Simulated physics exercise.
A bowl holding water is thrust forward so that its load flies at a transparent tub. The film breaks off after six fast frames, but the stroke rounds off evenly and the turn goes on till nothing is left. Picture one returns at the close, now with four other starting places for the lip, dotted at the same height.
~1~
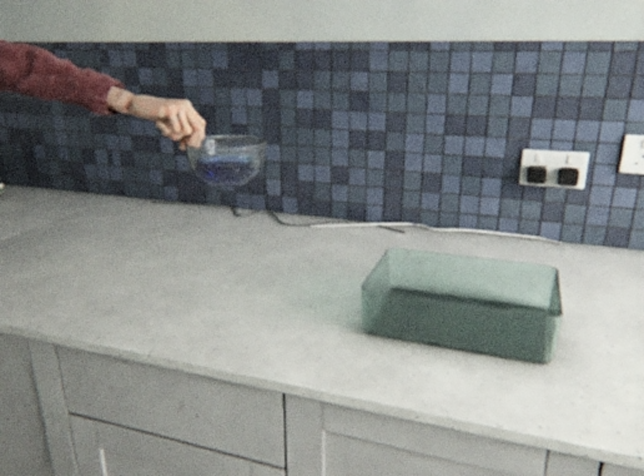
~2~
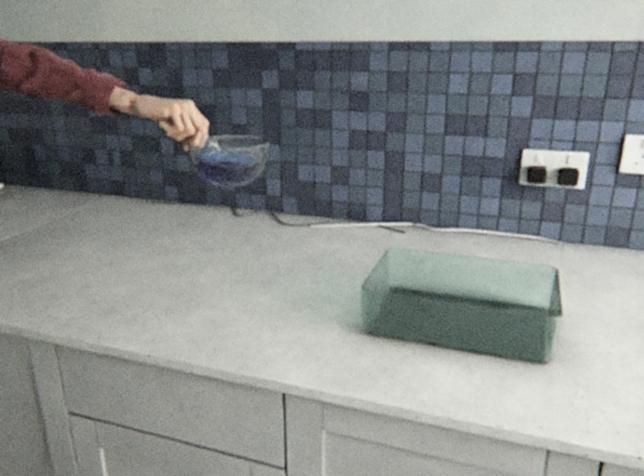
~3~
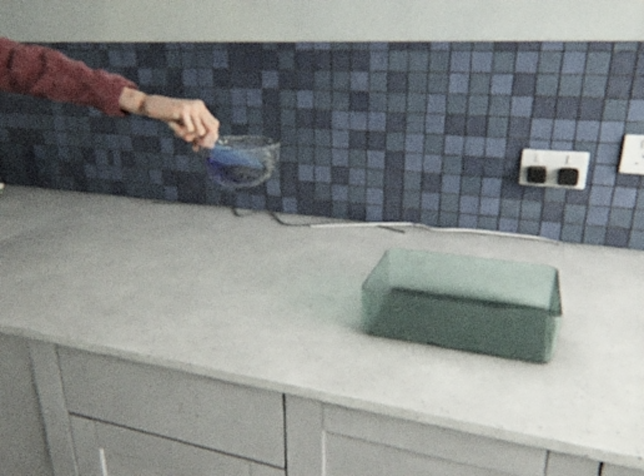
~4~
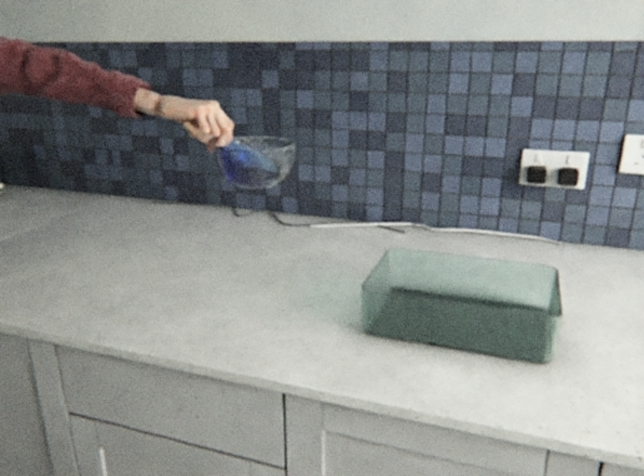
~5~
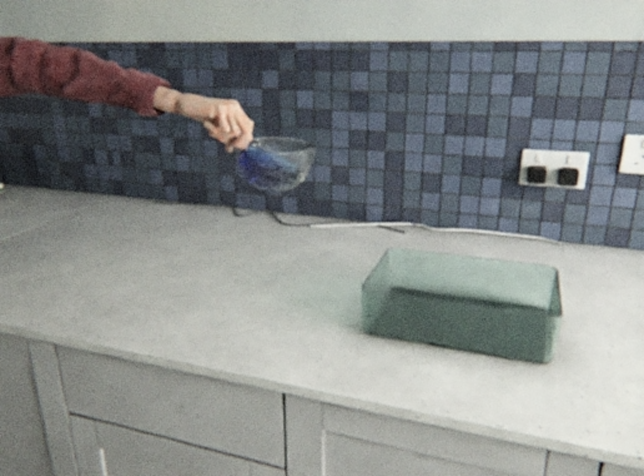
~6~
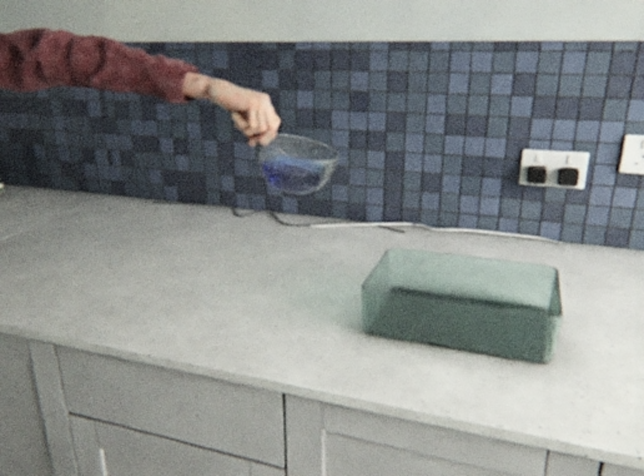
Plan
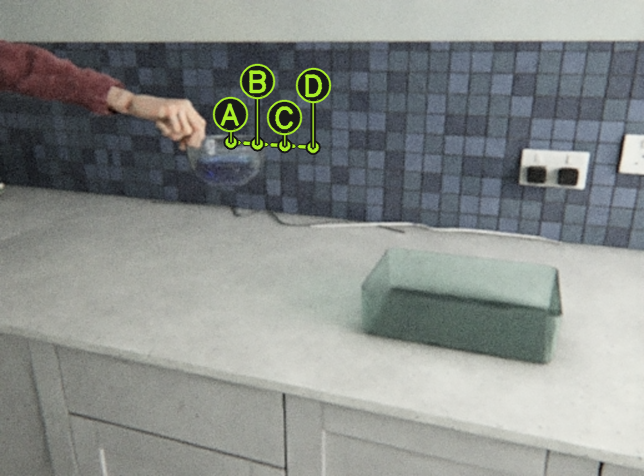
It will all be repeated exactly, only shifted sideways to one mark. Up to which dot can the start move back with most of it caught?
Use spot A.
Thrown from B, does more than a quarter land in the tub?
Yes, it does.
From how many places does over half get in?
All of the four.
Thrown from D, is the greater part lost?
No.
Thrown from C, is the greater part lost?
No.
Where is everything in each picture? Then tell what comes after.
Upright, lip at (260, 144); tub from (363, 330) to (553, 362); nothing has left yet, in the first picture.
Upright, lip at (264, 144); nothing has left yet, in the second picture.
Upright, lip at (274, 145); nothing has left yet, in the third picture.
Upright, lip at (291, 146); nothing has left yet, in the fourth picture.
Upright, lip at (311, 148); nothing has left yet, in the fifth picture.
Tipped about 13°, lip at (335, 158); nothing has left yet, in the sixth picture.
In lime, A at (230, 142); B at (257, 143); C at (284, 145); D at (313, 147).
Choosing A, about 66 % lands in the tub, 23 % falls short and 11 % goes beside or beyond.
Choosing B, about 79 % lands in the tub, 7 % falls short and 14 % goes beside or beyond.
Choosing C, about 79 % lands in the tub, 3 % falls short and 19 % goes beside or beyond.
Choosing D, about 85 % lands in the tub, 5 % falls short and 10 % goes beside or beyond.
